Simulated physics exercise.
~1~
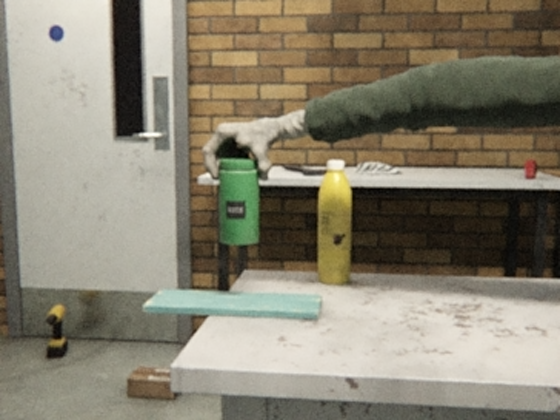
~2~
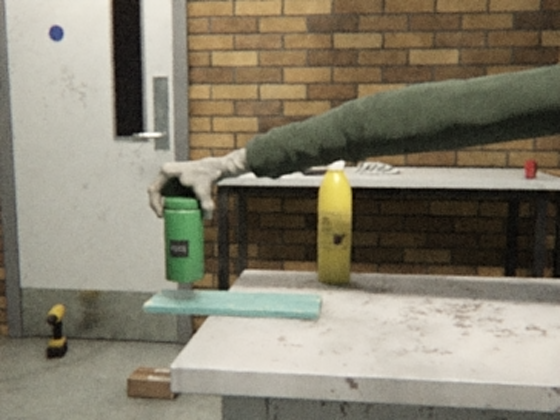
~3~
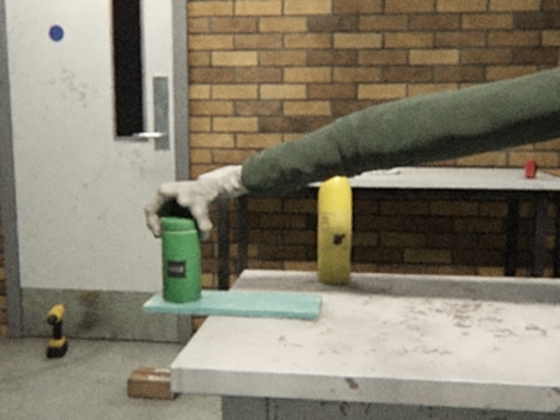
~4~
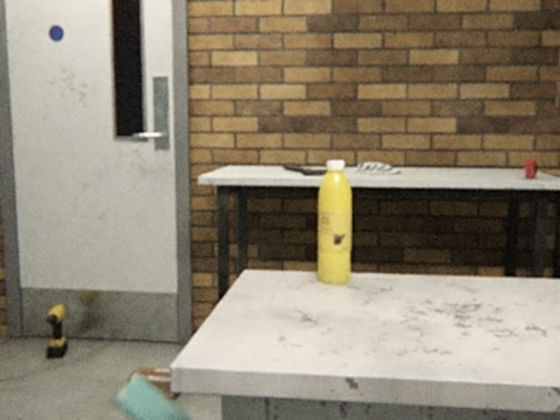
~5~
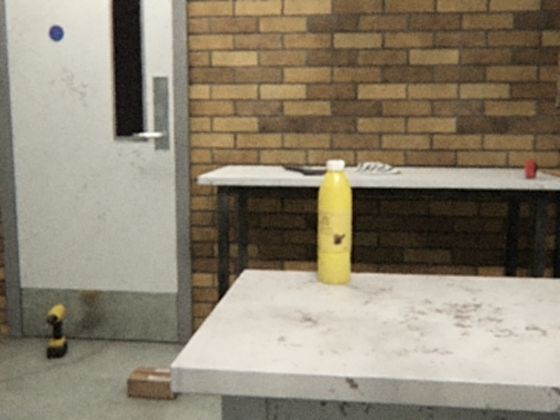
A gloved hand lowered a green jar onto the overhanging end of a turquoise board at the table's edge, and once it let go, the board tipped and fell with the jar out of sight, leaving only the yellow bottle standing on the table.
